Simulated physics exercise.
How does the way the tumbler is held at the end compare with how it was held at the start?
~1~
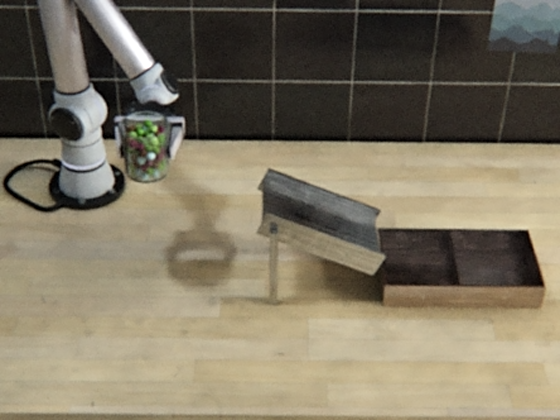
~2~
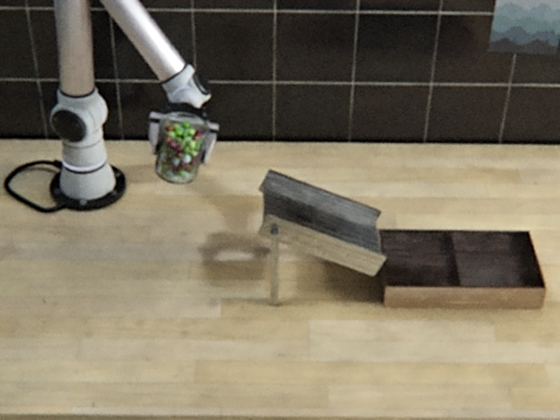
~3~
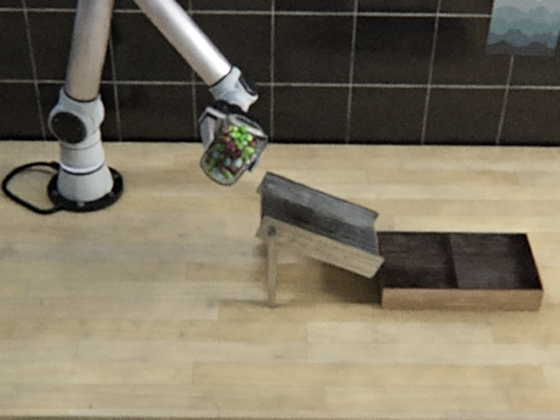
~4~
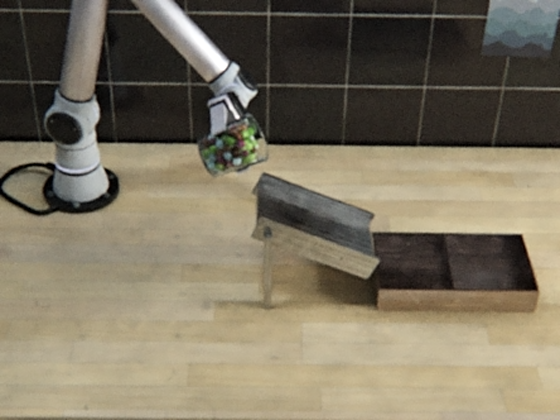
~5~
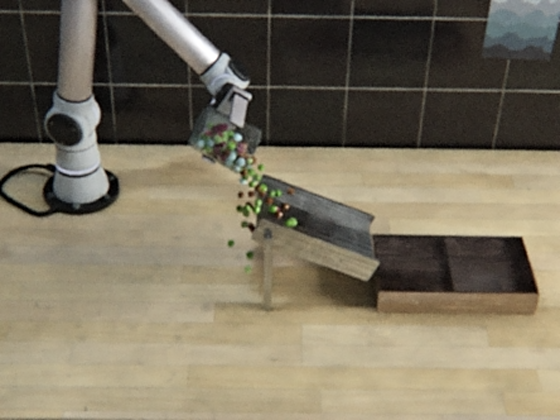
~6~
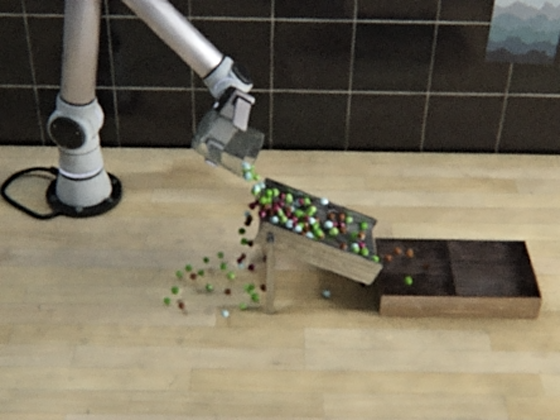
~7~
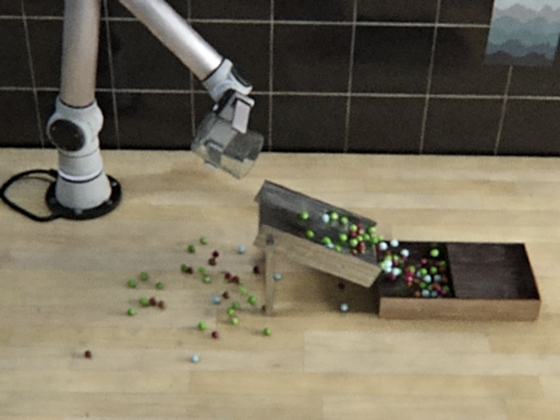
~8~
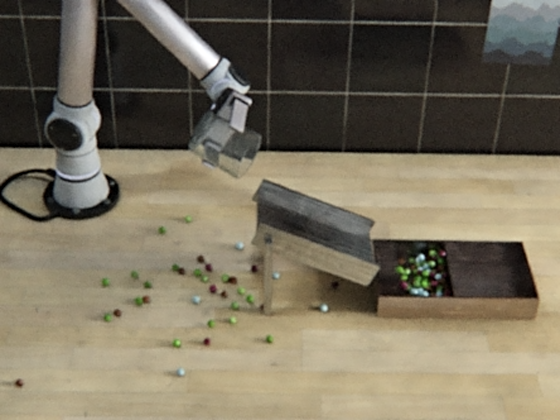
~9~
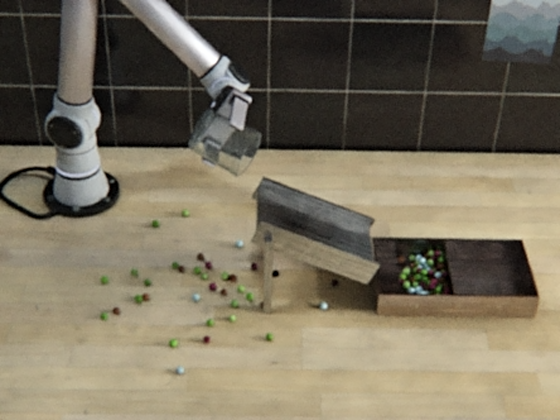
The tumbler was upright at the start, but at the end the arm was holding it upside down.
